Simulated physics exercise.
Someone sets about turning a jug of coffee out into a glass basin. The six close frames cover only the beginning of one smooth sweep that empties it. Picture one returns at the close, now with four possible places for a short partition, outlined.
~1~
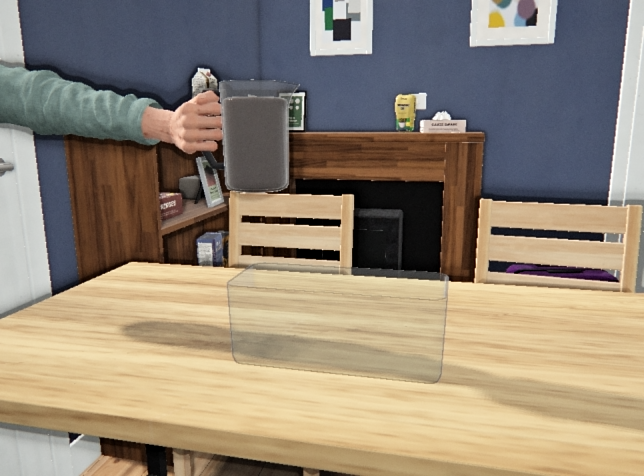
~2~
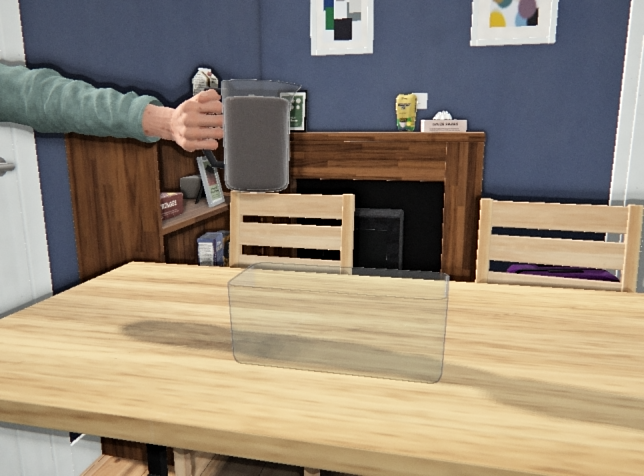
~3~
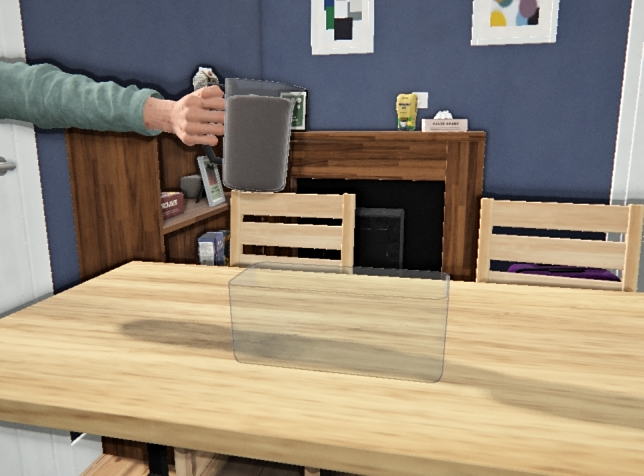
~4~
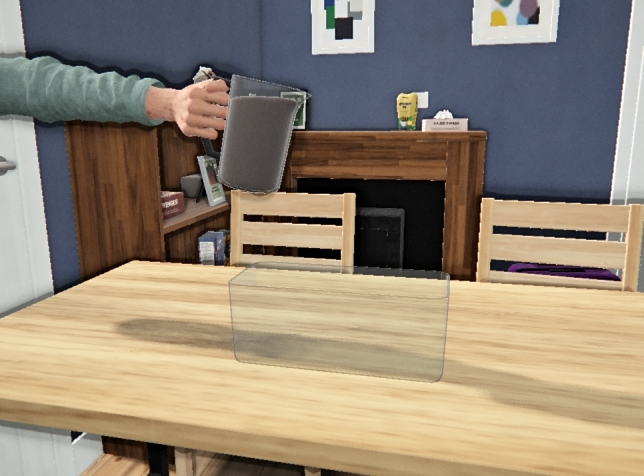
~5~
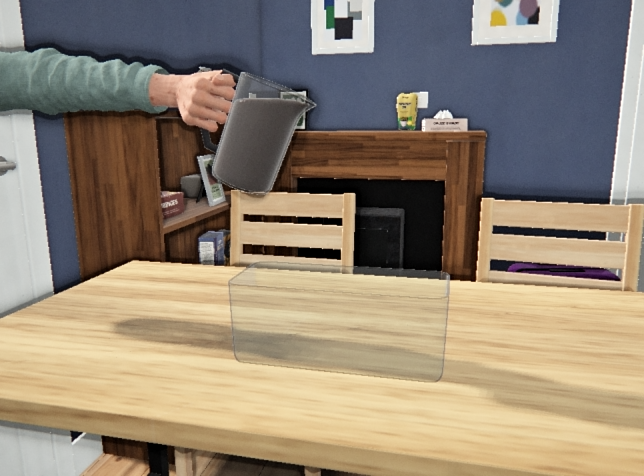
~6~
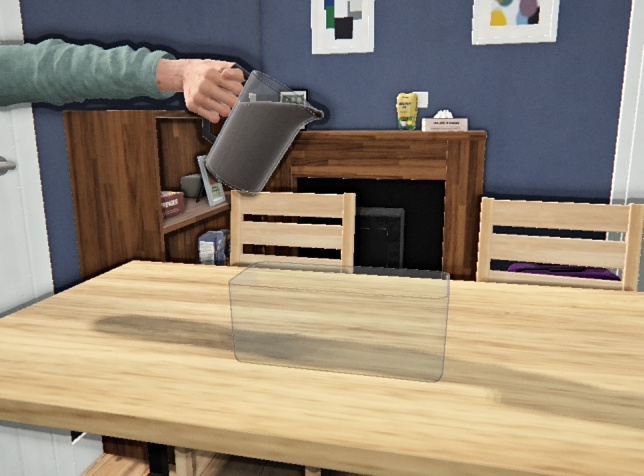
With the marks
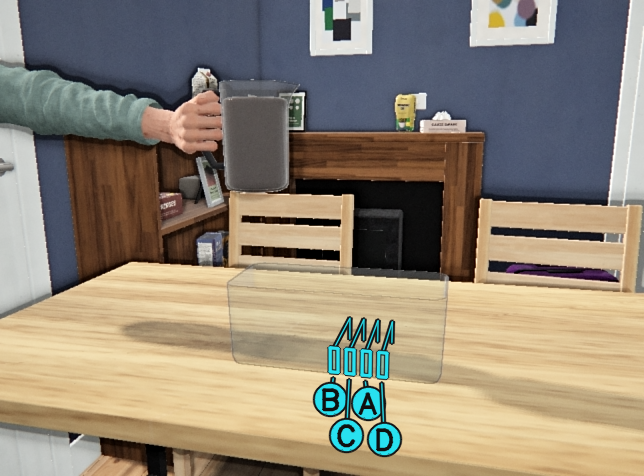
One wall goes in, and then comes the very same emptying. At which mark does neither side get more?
A works best here.
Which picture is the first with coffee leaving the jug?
Picture 6.
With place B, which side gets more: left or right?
The right side.
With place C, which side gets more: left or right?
The right one.
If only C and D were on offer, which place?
That would be C.
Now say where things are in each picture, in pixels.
The first picture shows upright, lip at (298, 84); basin from (234, 360) to (441, 382); nothing has left yet.
The second picture shows upright, lip at (300, 85); nothing has left yet.
The third picture shows tipped about 6°, lip at (304, 88); nothing has left yet.
The fourth picture shows tipped about 13°, lip at (309, 95); nothing has left yet.
The fifth picture shows tipped about 22°, lip at (315, 104); nothing has left yet.
The sixth picture shows tipped about 33°, lip at (319, 117); coffee is over the lip, down to (319, 117).
In cyan, A at (365, 381); B at (333, 378); C at (349, 379); D at (381, 383).
For place A, about 51 % ends left of the wall and 47 % right of it.
For place B, about 15 % ends left of the wall and 83 % right of it.
For place C, about 28 % ends left of the wall and 70 % right of it.
For place D, about 83 % ends left of the wall and 11 % right of it; 7 % is lost outside.
